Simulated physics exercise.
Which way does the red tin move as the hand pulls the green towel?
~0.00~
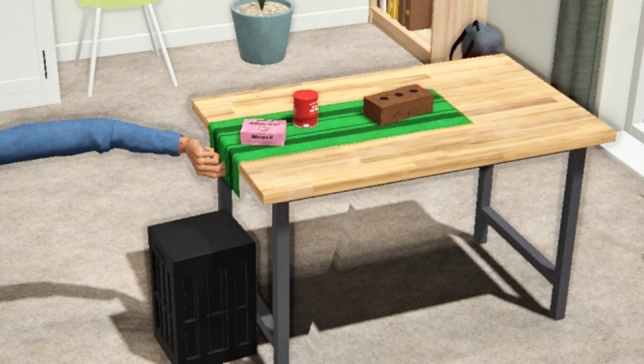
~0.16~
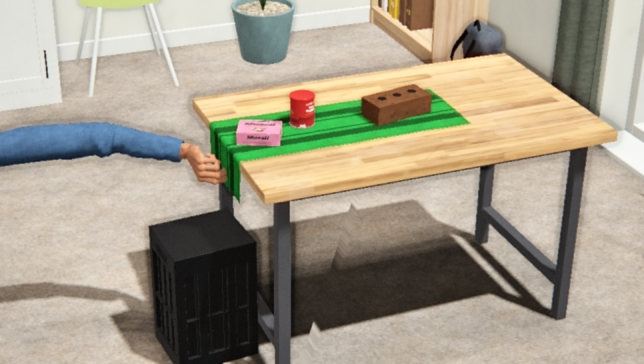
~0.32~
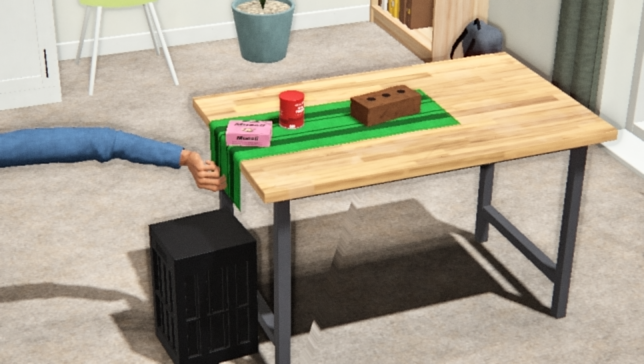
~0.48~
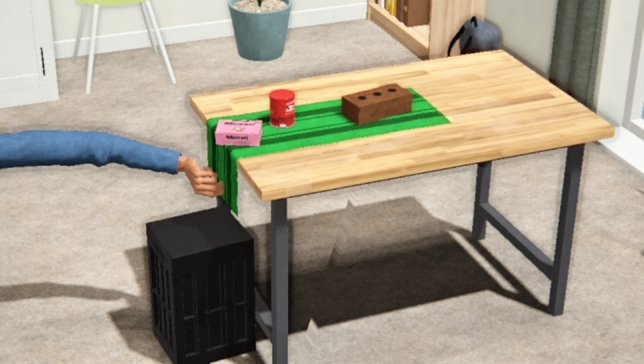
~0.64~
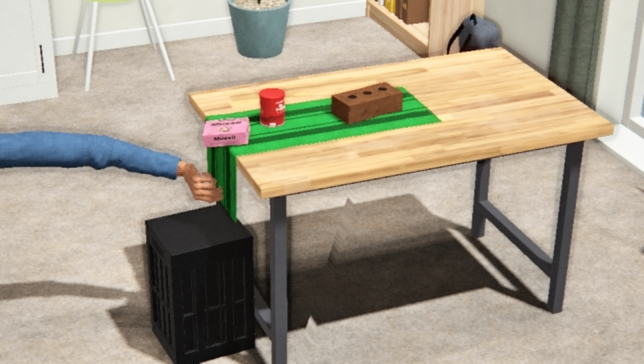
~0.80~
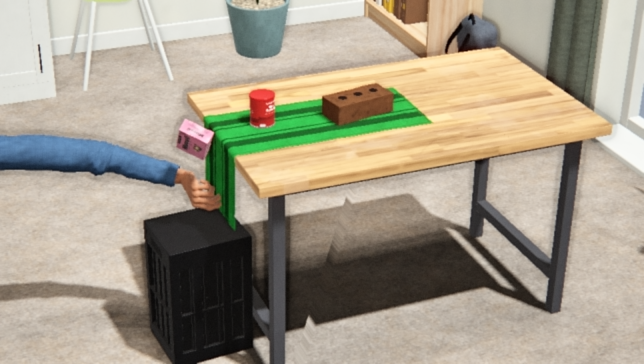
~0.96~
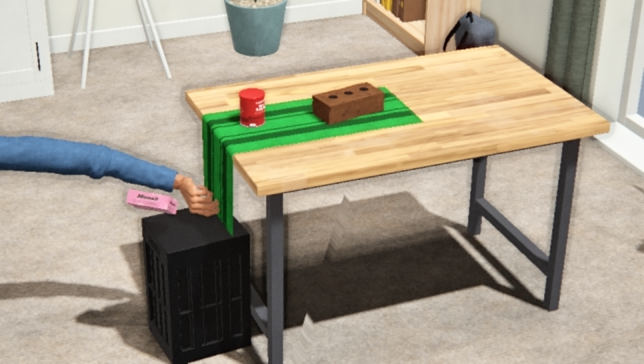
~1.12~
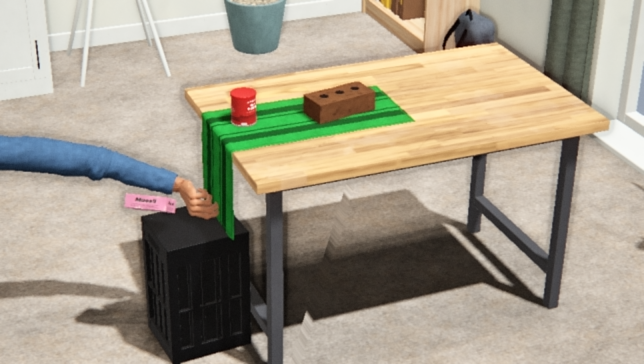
The red tin moves to the left, riding along on the towel and staying upright on the table.
A hand pulls a green towel left, and a pink packet falls off the table.
